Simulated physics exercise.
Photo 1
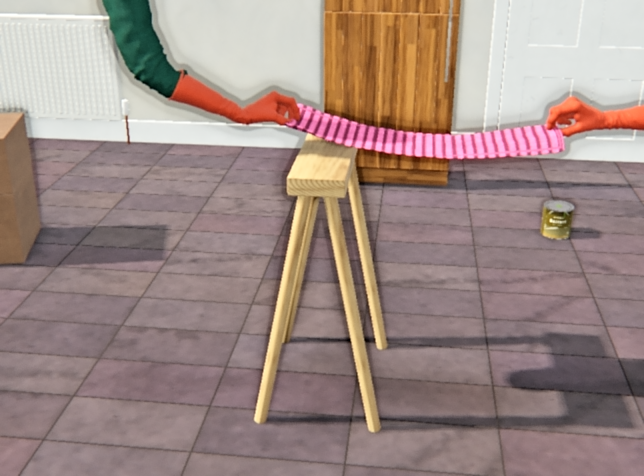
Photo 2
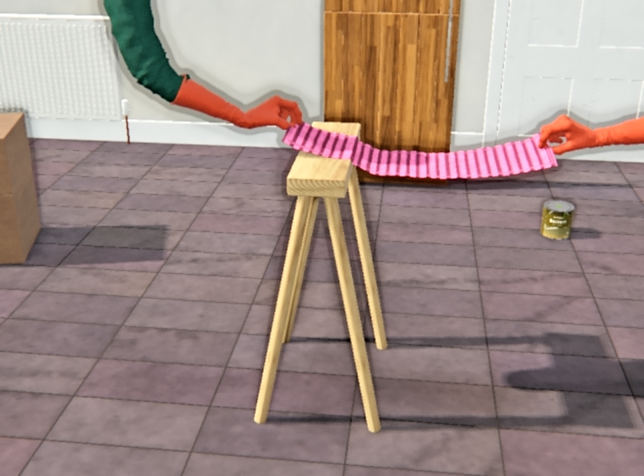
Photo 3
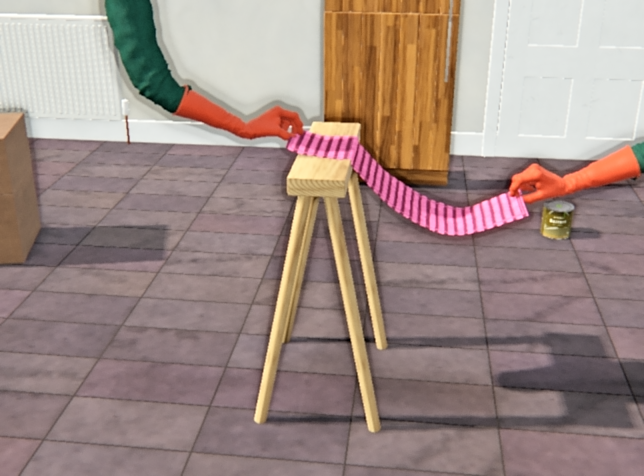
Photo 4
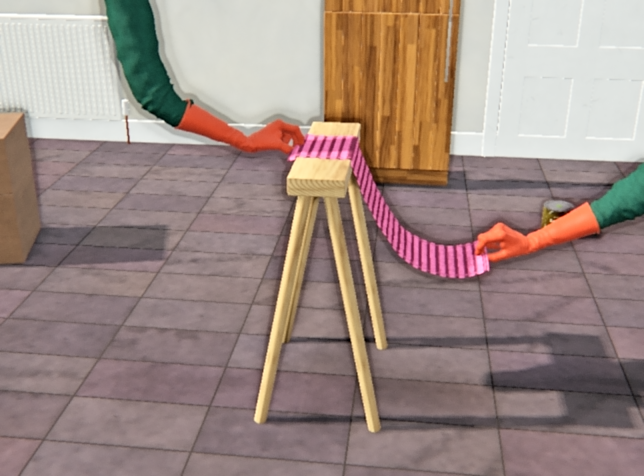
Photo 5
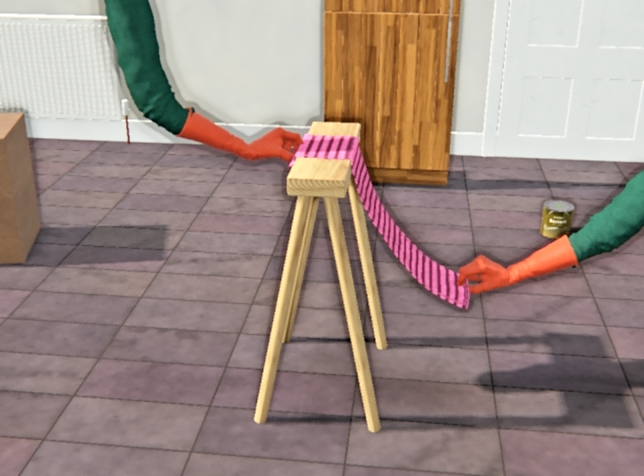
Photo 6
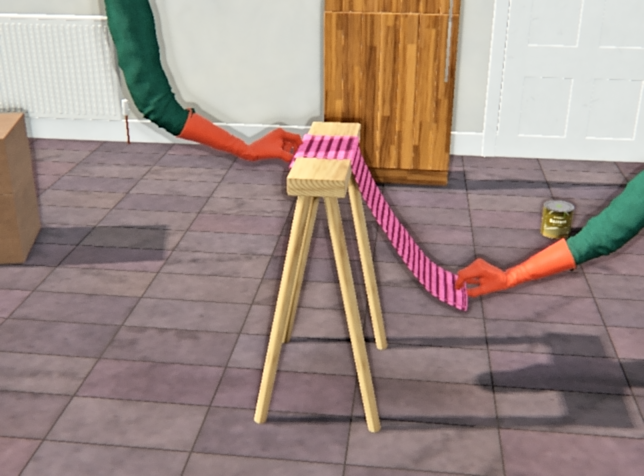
Pink ribbed cloth held at both ends by orange-gloved hands lowering onto a wooden trestle, its right end drawn down and inward.
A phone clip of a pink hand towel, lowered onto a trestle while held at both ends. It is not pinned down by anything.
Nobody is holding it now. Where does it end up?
Oh, it's going to come down to the right.
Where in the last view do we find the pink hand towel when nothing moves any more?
Roughly (366, 382).
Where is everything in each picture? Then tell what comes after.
In the first picture, left end (290, 124); right end (559, 152); top of the trestle (316, 183).
In the second picture, left end (287, 143); right end (551, 167).
In the third picture, left end (290, 150); right end (523, 217); top of the trestle (316, 183).
In the fourth picture, left end (293, 160); right end (484, 272).
In the fifth picture, left end (293, 164); right end (462, 307).
In the sixth picture, left end (293, 166); right end (461, 309); far more of it on the right.
Then, 0.34 s after the last picture, hand towel sliding right.
Then, 0.62 s after the last picture, hand towel in a heap on the floor near (362, 379).
At rest, hand towel in a heap on the floor near (366, 382). The pink hand towel goes down on the right side.
